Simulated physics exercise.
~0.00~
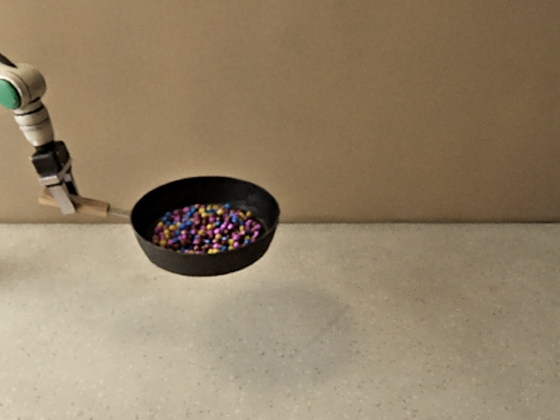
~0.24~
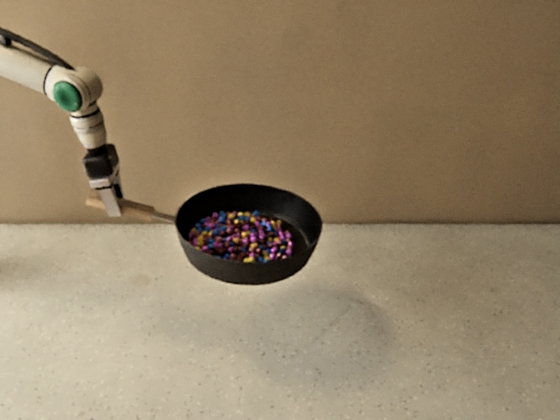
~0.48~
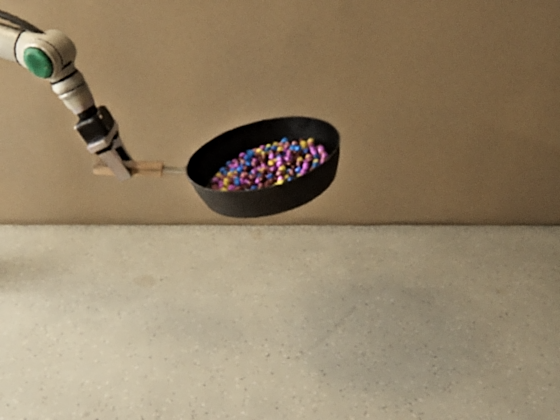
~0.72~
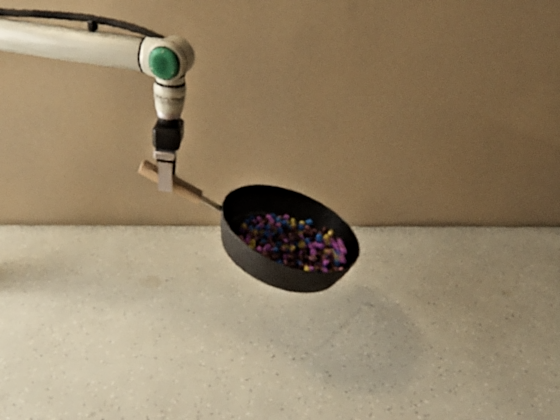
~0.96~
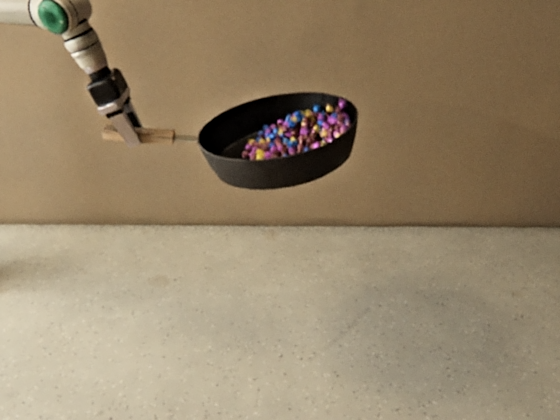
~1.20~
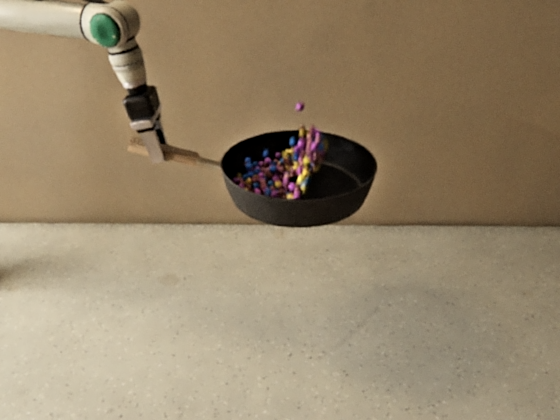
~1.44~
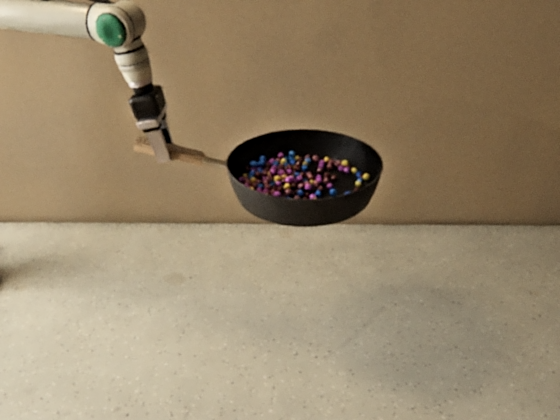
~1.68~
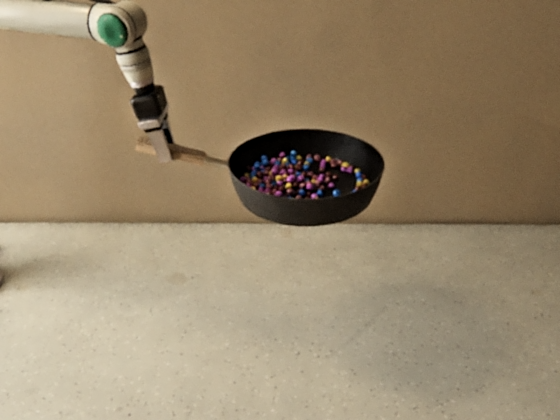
A robot arm grips a black frying pan by its wooden handle, holding it above a pale speckled surface with a heap of small, round, colourful sweets inside. The arm carries the pan to the right, then lifts it with its far side tipped up. It lowers the pan while tilting the right side downward, then swings it up again, tipping it back toward the handle. As the pan dips and levels, the sweets bunch up and one hops above the rim. They settle across the base, and the pan stops, level, with the sweets still inside.
